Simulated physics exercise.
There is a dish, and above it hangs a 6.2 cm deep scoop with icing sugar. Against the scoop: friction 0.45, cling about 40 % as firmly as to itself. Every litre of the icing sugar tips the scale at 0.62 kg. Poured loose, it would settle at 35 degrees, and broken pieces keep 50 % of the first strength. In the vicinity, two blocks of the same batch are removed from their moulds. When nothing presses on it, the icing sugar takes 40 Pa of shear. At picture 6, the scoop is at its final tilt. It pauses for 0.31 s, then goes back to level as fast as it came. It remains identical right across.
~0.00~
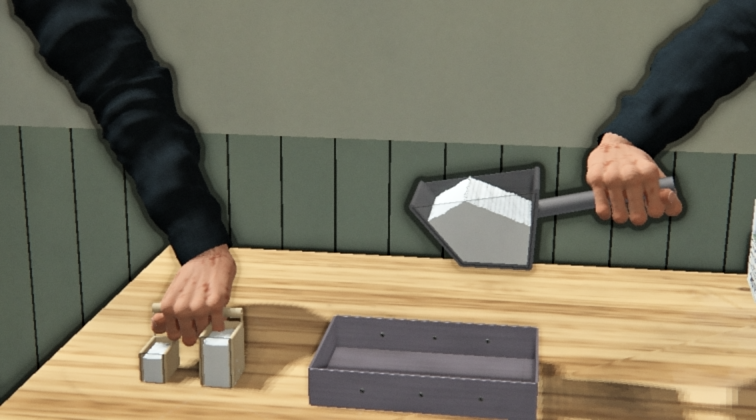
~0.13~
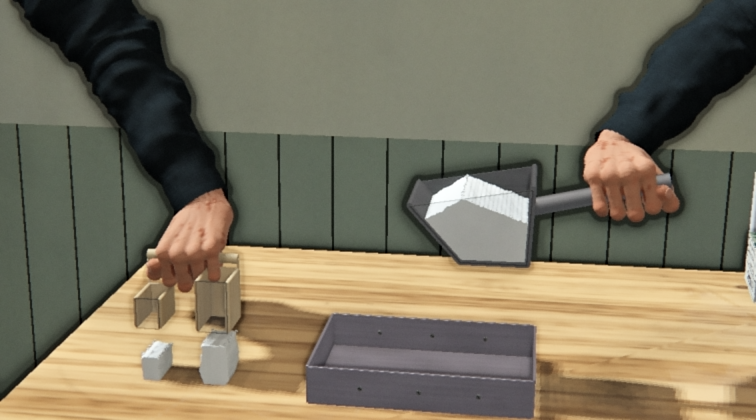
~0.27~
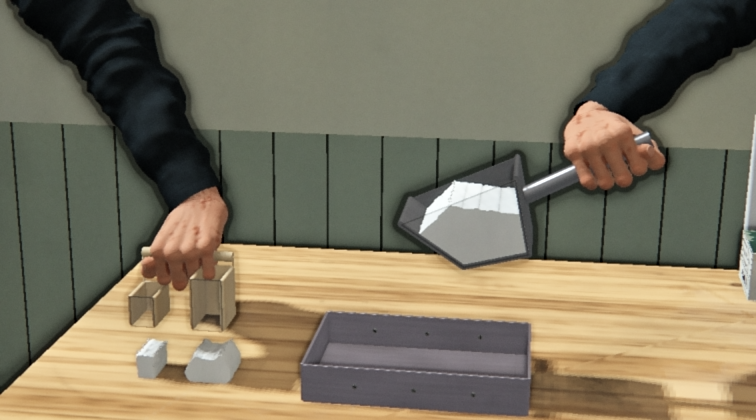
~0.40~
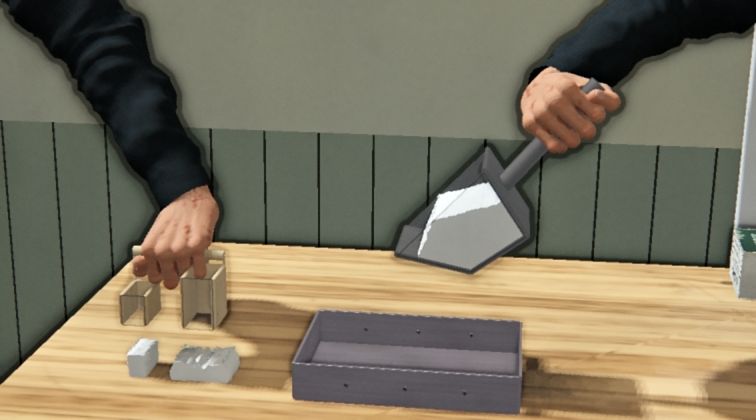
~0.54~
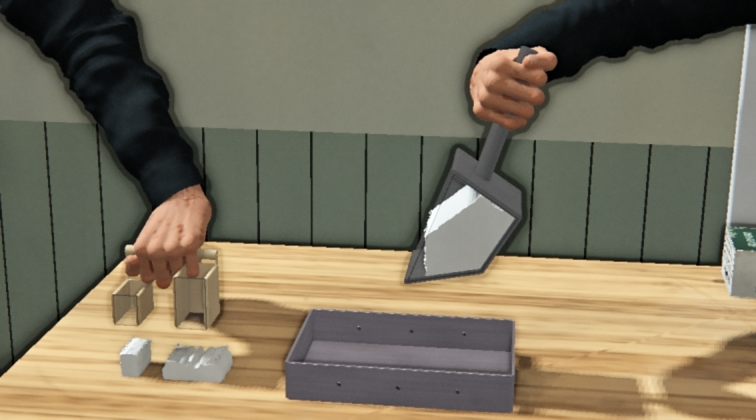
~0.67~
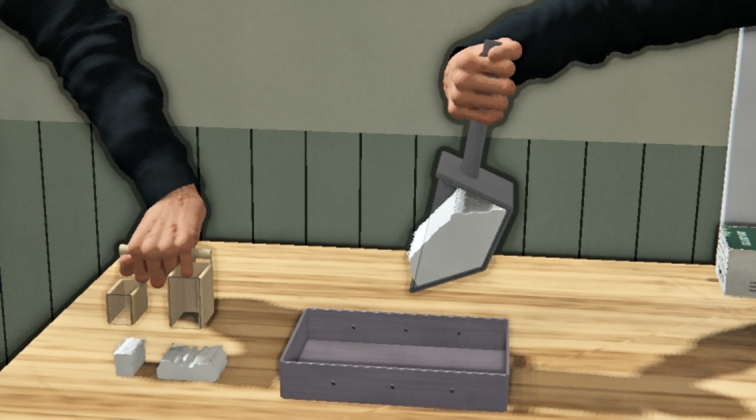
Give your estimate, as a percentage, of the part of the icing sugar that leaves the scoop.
The part that leaves the scoop is near 44 %.
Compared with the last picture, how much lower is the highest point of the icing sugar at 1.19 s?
Roughly 1.5 centimetres, give or take.
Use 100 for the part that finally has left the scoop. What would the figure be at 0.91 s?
Around 80 per cent.
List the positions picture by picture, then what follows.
Lip at (414, 205), tilt 0 degrees; crest of the icing sugar at (469, 202); block heights 3.0 cm, 5.5 cm (left to right), in the first frame.
Lip at (411, 204), tilt 1 degrees; crest of the icing sugar at (466, 200); block heights 3.0 cm, 5.0 cm (left to right), in the second frame.
Lip at (402, 222), tilt 15 degrees; crest of the icing sugar at (458, 206); block heights 3.0 cm, 3.6 cm (left to right), in the third frame.
Lip at (397, 252), tilt 37 degrees; crest of the icing sugar at (495, 204); block heights 3.0 cm, 2.6 cm (left to right), in the fourth frame.
Lip at (406, 279), tilt 59 degrees; crest of the icing sugar at (482, 198); block heights 3.0 cm, 2.6 cm (left to right), in the fifth frame.
Lip at (411, 288), tilt 69 degrees; crest of the icing sugar at (499, 210); block heights 3.0 cm, 2.6 cm (left to right), in the sixth frame.
After 0.91 s, the scoop is at 69 degrees and 36 % has left it.
After 1.19 s, the scoop is at 47 degrees and 44 % has left it.
After 1.48 s, the scoop is at 3 degrees and 44 % has left it.
After 1.76 s, the scoop is at 0 degrees and 44 % has left it.
After 1.86 s, the scoop is at 0 degrees and 44 % has left it.
